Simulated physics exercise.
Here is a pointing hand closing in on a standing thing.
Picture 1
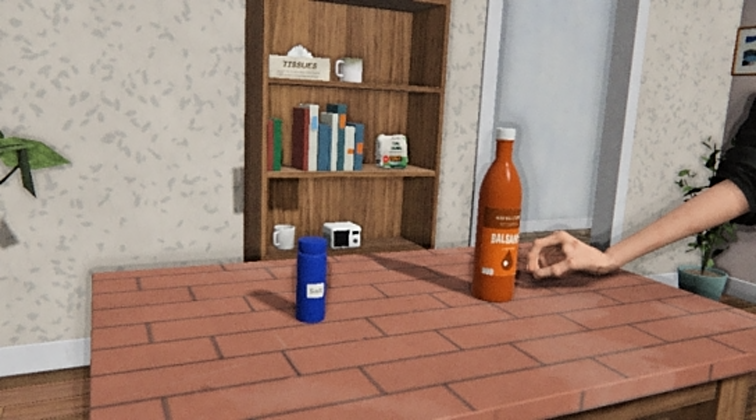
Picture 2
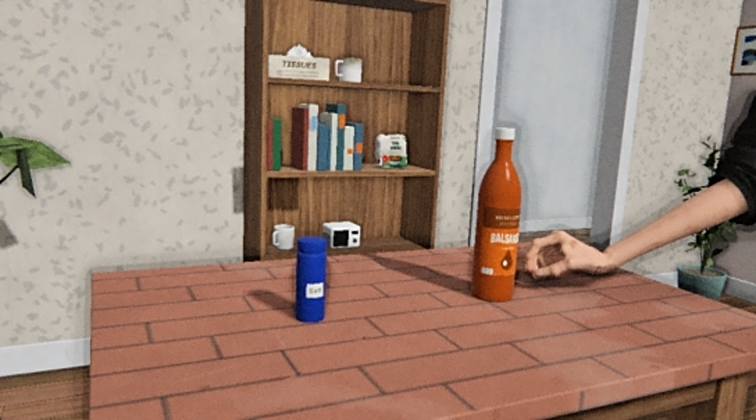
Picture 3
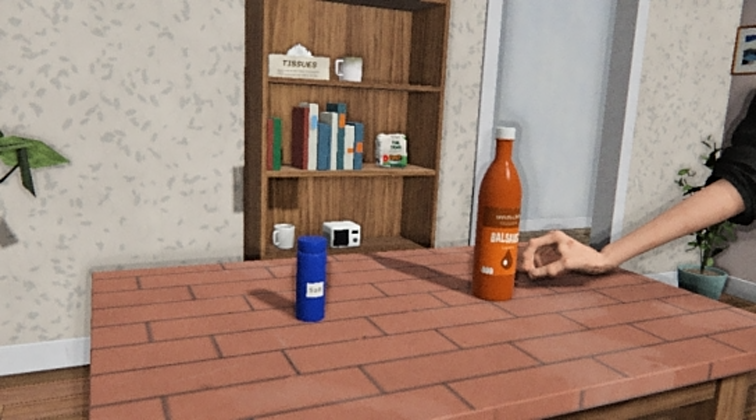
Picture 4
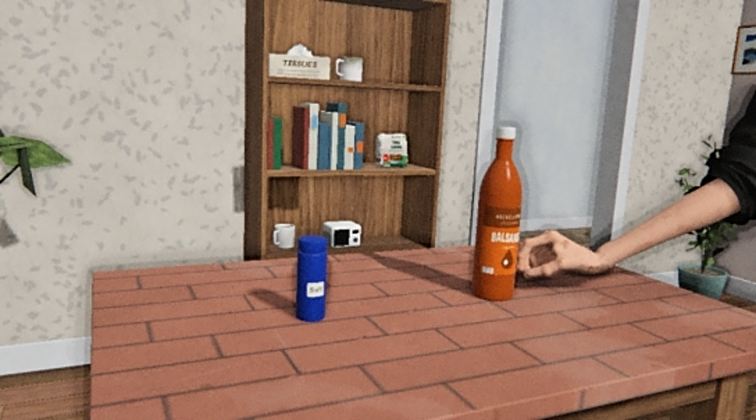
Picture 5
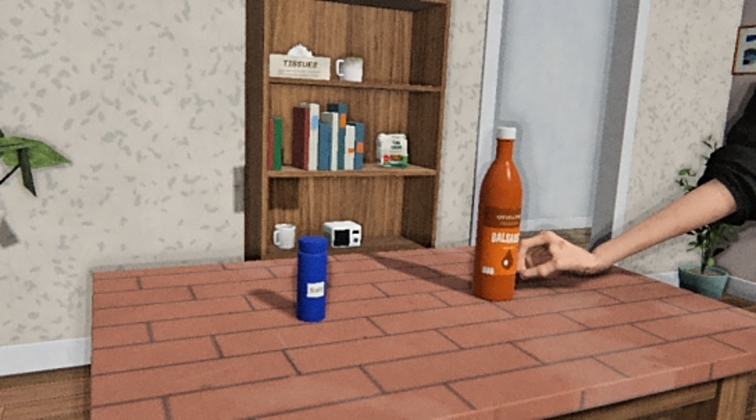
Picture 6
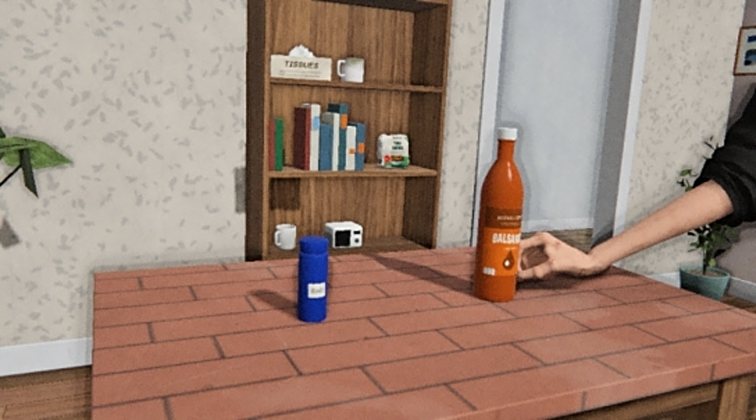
A hand reaching in from the right stayed close beside an orange bottle on a brick-patterned table, its fingers shifting only slightly, while the bottle and a small blue container stood still.
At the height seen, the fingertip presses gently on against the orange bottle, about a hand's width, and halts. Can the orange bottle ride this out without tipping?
The orange bottle stays upright.
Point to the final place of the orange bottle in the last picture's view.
Near (439, 217).
Then, 0.30 s after the last picture, orange bottle slid a little near (484, 215).
Then, 0.60 s after the last picture, orange bottle slid about its own width near (466, 216).
Then, 1.00 s after the last picture, orange bottle slid well along near (441, 217).
At rest, moved from the start, orange bottle. Seen from the same camera at the end, orange bottle near (439, 217).
